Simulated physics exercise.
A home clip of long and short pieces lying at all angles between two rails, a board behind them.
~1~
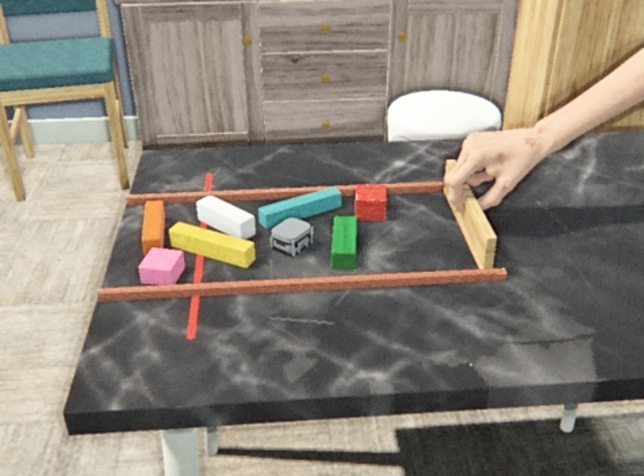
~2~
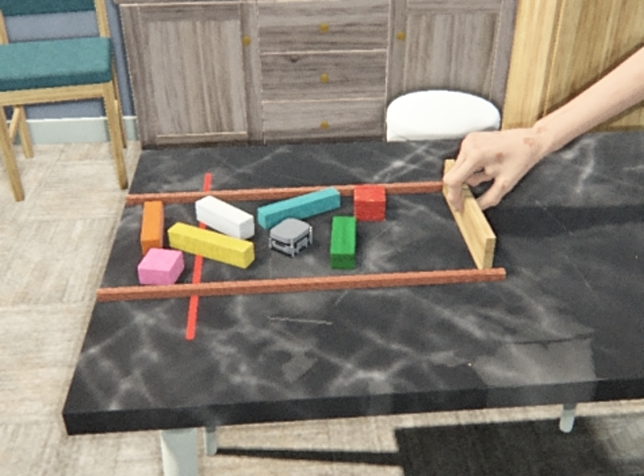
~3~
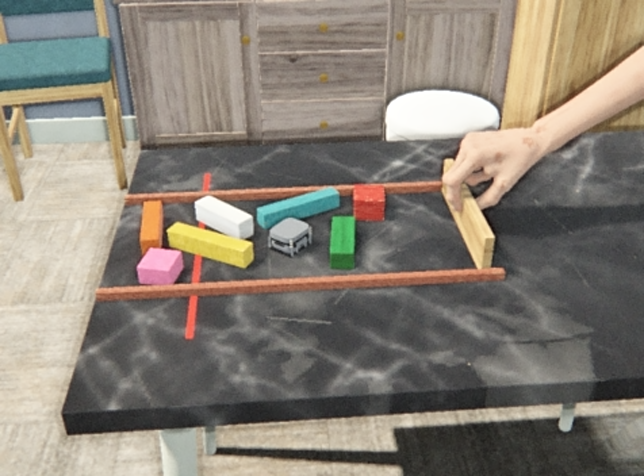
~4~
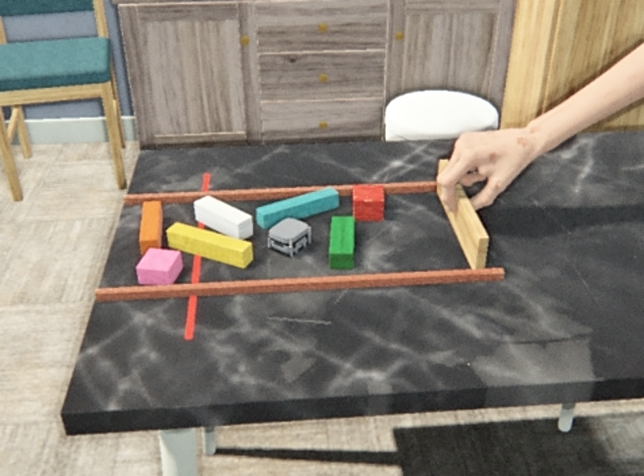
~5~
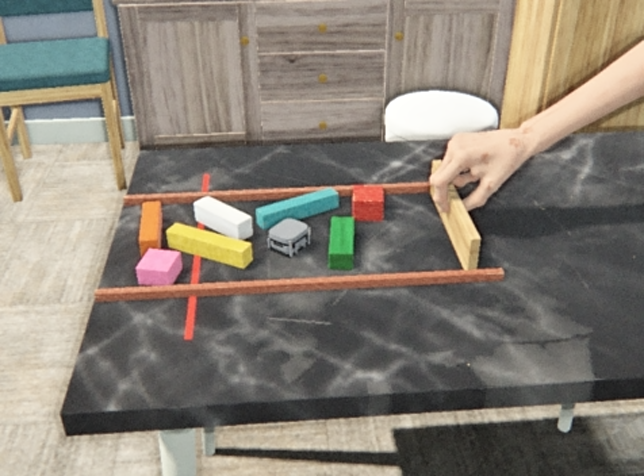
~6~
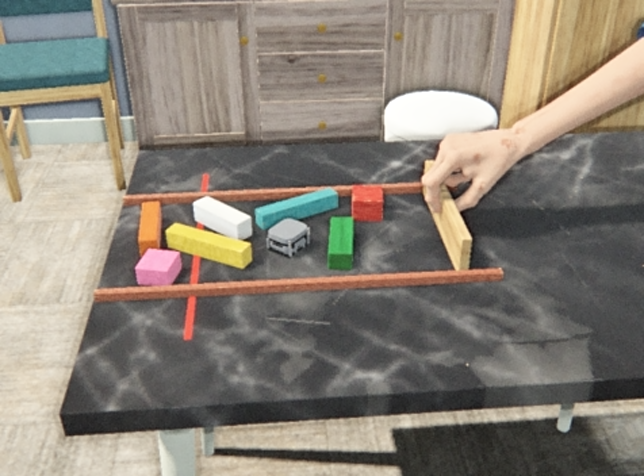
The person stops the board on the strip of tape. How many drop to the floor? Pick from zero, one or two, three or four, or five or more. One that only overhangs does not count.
As it turns out, the number that fall off is one or two.
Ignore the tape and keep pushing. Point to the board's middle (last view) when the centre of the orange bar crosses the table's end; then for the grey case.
For the orange bar at (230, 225), for the grey case at (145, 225).
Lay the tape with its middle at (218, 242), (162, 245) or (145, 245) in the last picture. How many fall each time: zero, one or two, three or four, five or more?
The falls would be just one or two; 3 or 4; at least five.
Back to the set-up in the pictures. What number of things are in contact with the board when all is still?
It touches 3.
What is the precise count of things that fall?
In all, 1 of them.
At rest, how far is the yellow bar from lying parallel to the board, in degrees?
Some 50 degrees.
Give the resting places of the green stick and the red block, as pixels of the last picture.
First (185, 251), then (184, 217).
Soon after, none off yet; orange bar at rest near (151, 228); pink block at rest near (159, 268); yellow bar at rest near (209, 245).
Then, none off yet; orange bar at rest near (151, 228); pink block at rest near (159, 268); yellow bar moving near (205, 248).
At rest, the number that fall off is one or two; fallen, orange bar.
